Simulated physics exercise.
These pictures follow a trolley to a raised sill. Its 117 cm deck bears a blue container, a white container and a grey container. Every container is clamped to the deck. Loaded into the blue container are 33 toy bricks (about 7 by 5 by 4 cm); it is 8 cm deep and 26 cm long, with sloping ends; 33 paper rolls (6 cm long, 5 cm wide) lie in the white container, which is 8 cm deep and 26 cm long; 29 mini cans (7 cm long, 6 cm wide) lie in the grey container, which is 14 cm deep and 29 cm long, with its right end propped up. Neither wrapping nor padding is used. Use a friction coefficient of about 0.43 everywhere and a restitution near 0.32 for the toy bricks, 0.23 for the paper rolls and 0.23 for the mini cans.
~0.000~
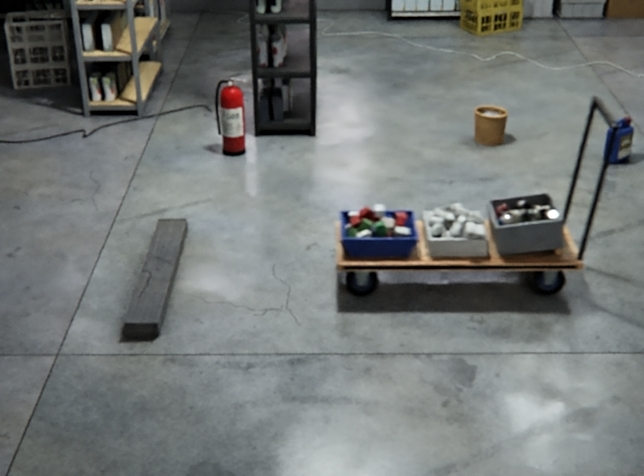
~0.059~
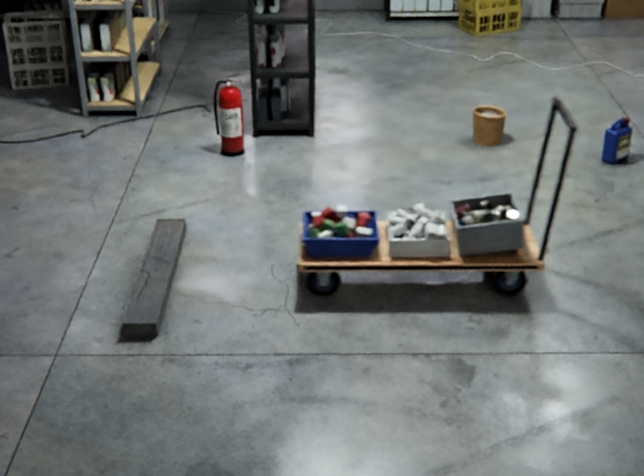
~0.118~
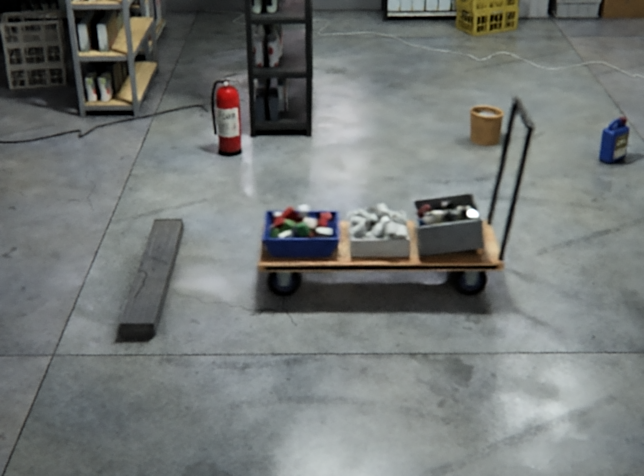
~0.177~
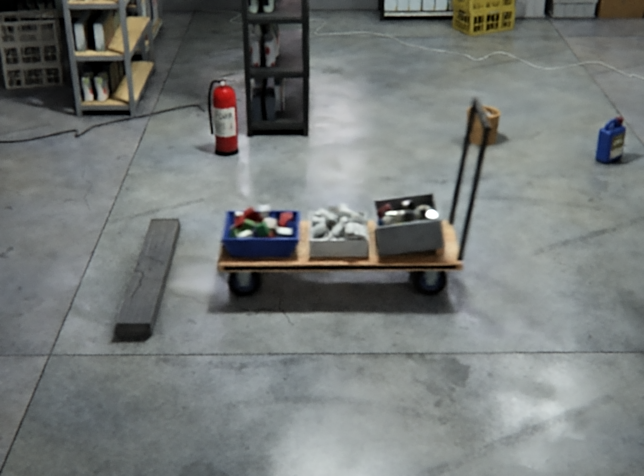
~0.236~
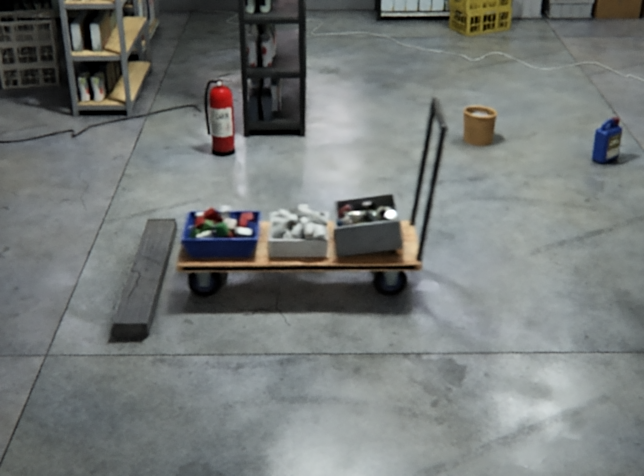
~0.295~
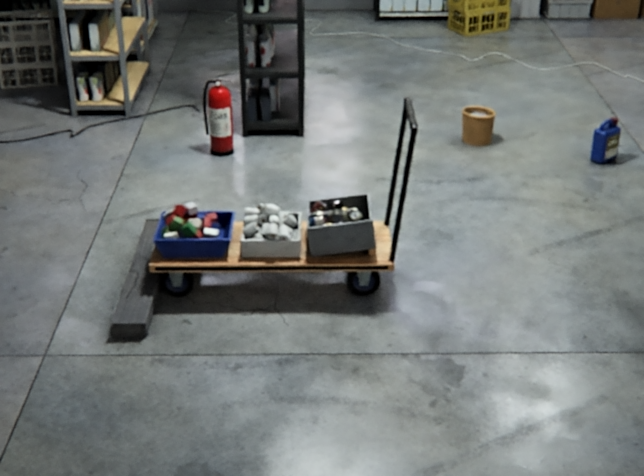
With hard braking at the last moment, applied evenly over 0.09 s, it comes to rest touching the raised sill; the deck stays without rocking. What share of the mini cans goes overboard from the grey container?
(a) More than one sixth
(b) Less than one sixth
Less than one sixth (b).
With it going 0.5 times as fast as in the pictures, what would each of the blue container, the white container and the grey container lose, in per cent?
In that case the blue container sheds 0 per cent, the white container 10 per cent and the grey container 0 per cent.
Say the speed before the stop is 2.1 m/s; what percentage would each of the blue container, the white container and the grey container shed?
In that case blue container 10, white container 20, grey container 0 per cent.
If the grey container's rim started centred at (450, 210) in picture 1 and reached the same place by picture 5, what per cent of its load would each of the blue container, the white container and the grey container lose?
Blue container 0, white container 10, grey container 0 per cent.
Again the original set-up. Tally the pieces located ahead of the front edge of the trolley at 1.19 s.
Roughly 8 pieces.
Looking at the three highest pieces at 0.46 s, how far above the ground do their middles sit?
Roughly 44 cm.
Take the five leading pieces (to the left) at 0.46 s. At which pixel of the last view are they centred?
Mean position approx. (143, 208).
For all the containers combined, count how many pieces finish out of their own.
Some 20 altogether.
After 0.34 s, blue container 33 in, 0 out, white container 31 in, 2 out and grey container 29 in, 0 out.
After 0.46 s, blue container 28 in, 5 out, white container 25 in, 8 out and grey container 27 in, 2 out.
After 0.69 s, blue container 27 in, 6 out, white container 21 in, 12 out and grey container 27 in, 2 out.
Final count (at 1.19 s), blue container 27 in, 6 out, white container 21 in, 12 out and grey container 27 in, 2 out. Asked share, 2 of 29, 7 per cent.
